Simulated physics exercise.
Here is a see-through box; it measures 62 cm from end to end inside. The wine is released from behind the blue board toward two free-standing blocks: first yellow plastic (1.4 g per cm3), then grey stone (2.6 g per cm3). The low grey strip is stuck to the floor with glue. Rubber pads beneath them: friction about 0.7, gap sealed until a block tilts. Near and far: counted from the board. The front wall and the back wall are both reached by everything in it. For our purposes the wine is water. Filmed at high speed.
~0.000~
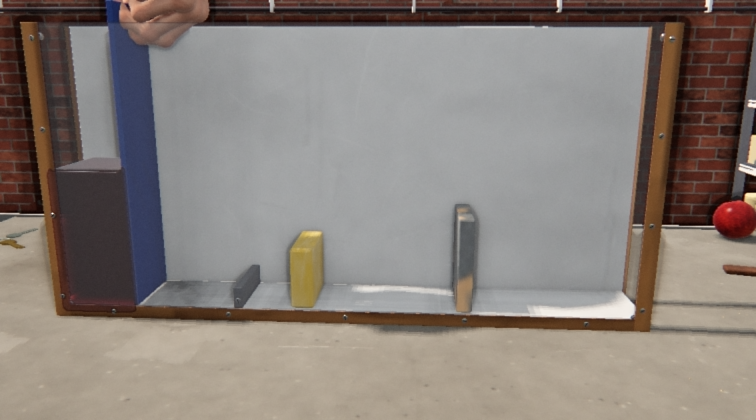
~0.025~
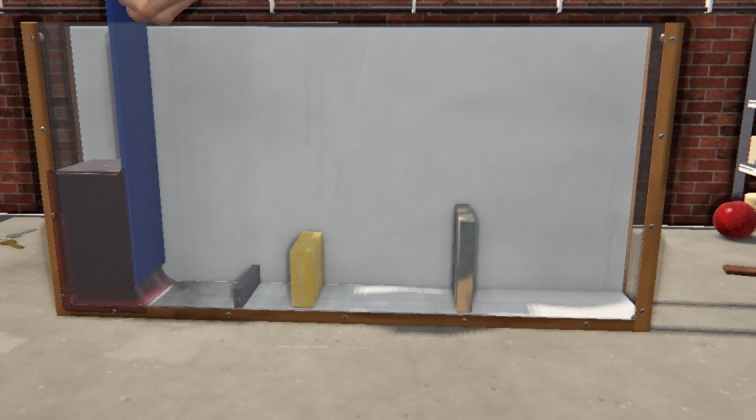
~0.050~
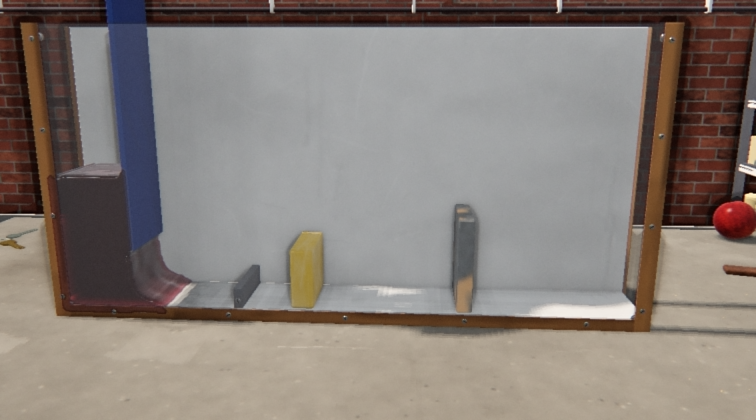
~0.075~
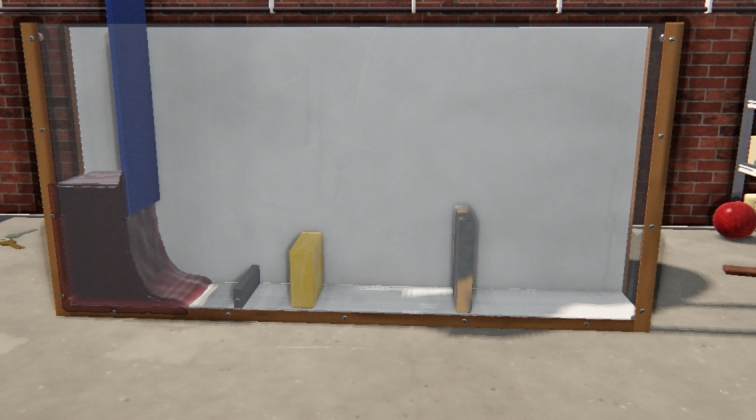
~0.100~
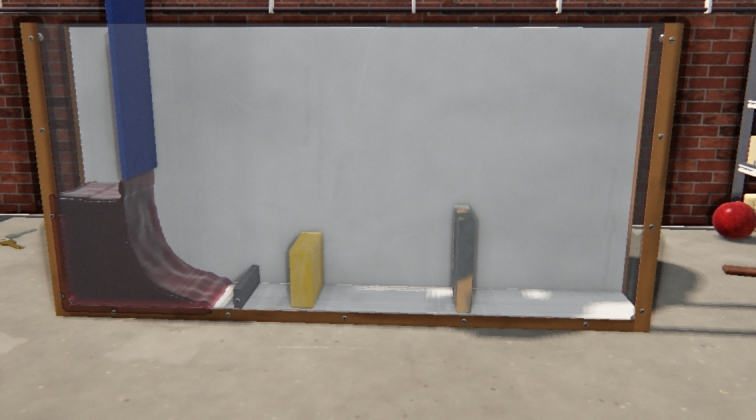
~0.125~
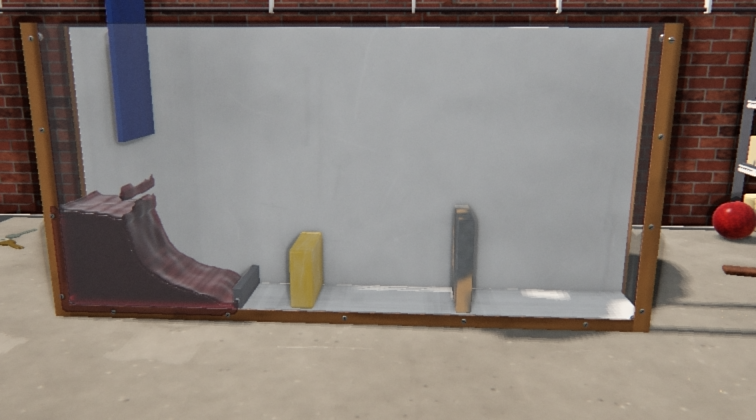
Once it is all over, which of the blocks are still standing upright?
Watch the near block - it tips right over, watch the far block - it tips right over.
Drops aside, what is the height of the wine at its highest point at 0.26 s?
About 13.5 cm.
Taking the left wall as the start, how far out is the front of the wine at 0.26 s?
Front distance: Approx. 30 cm.
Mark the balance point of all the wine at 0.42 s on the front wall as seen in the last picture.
The centre of mass sits near (254, 283) on the front wall.
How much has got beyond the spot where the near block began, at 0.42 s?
Estimate: Close to 30 per cent.
After 0.26 s the front has run 30 cm from the left wall, the near block is upright and the far block is upright.
After 0.42 s the near block leans 62° and the far block leans 6°.
After 0.68 s the near block lies flat and the far block lies flat.
In the end the near block lies flat and the far block lies flat; 16 per cent of the wine is past where the far block first stood.
